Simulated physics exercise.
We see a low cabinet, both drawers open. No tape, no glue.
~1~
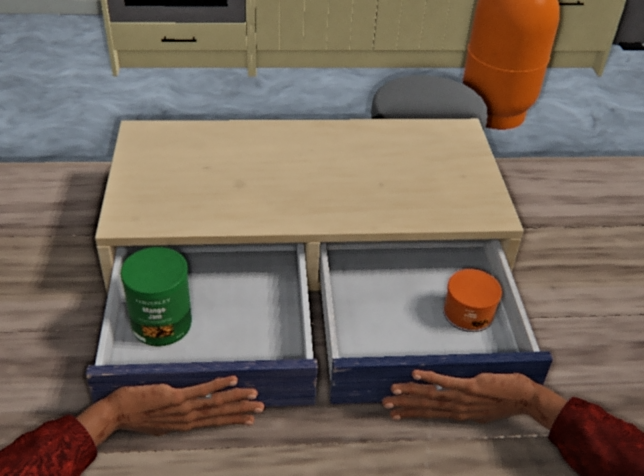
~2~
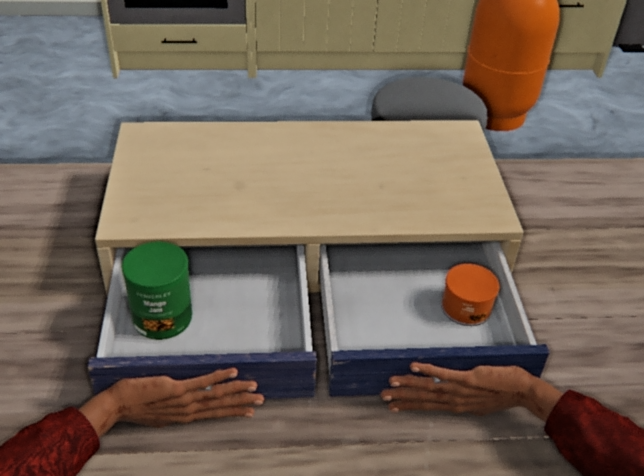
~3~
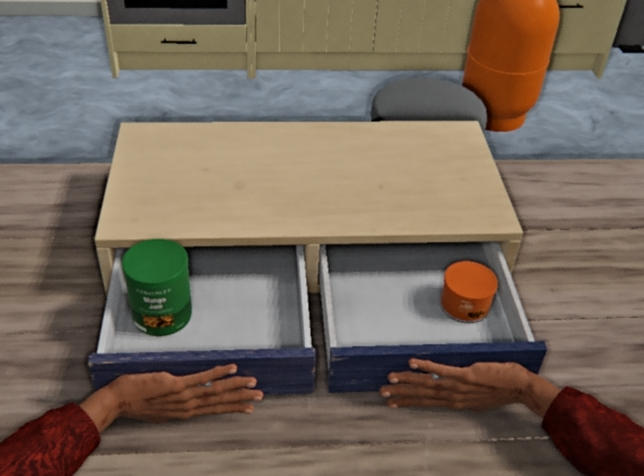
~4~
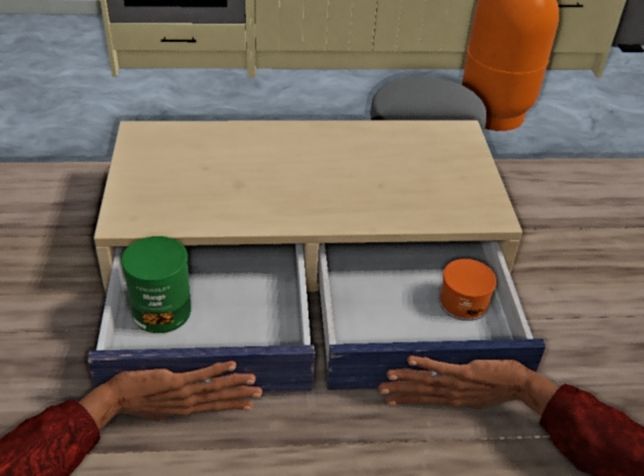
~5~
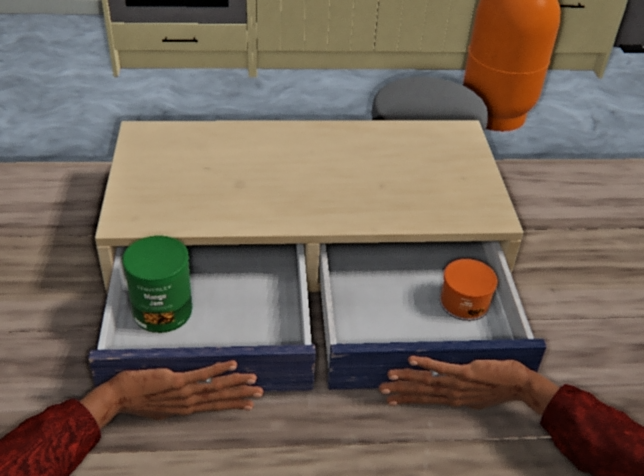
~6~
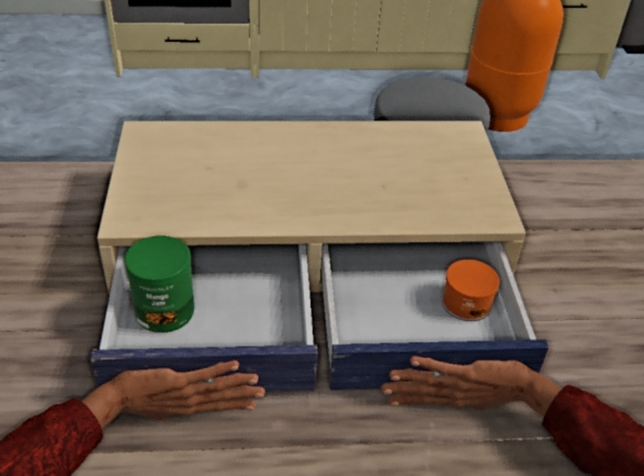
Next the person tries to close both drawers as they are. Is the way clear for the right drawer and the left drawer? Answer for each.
The right drawer goes all the way in, the left drawer will not close.
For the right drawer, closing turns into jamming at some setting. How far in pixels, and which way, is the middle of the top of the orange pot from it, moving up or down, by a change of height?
Some 8 pixels, up.
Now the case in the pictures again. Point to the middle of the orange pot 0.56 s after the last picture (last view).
Around (455, 242).
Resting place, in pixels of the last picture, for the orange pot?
Around (443, 200).
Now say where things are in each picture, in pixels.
In the first picture, right drawer (422, 304) wide open; left drawer (209, 309) wide open; green tub (158, 298).
In the second picture, left drawer (209, 303) wide open; orange pot (469, 295).
In the third picture, right drawer (419, 295) wide open; chest (307, 203).
In the fourth picture, left drawer (208, 297) wide open; green tub (158, 286).
In the fifth picture, right drawer (419, 293) wide open; orange pot (467, 290).
In the sixth picture, right drawer (421, 294) wide open; left drawer (211, 297) wide open; chest (309, 202).
Then, 0.34 s on from there, right drawer starting in; left drawer starting in.
Then, 0.56 s on from there, right drawer about half in; left drawer about half in.
In the end, the right drawer closes; the left drawer jams.
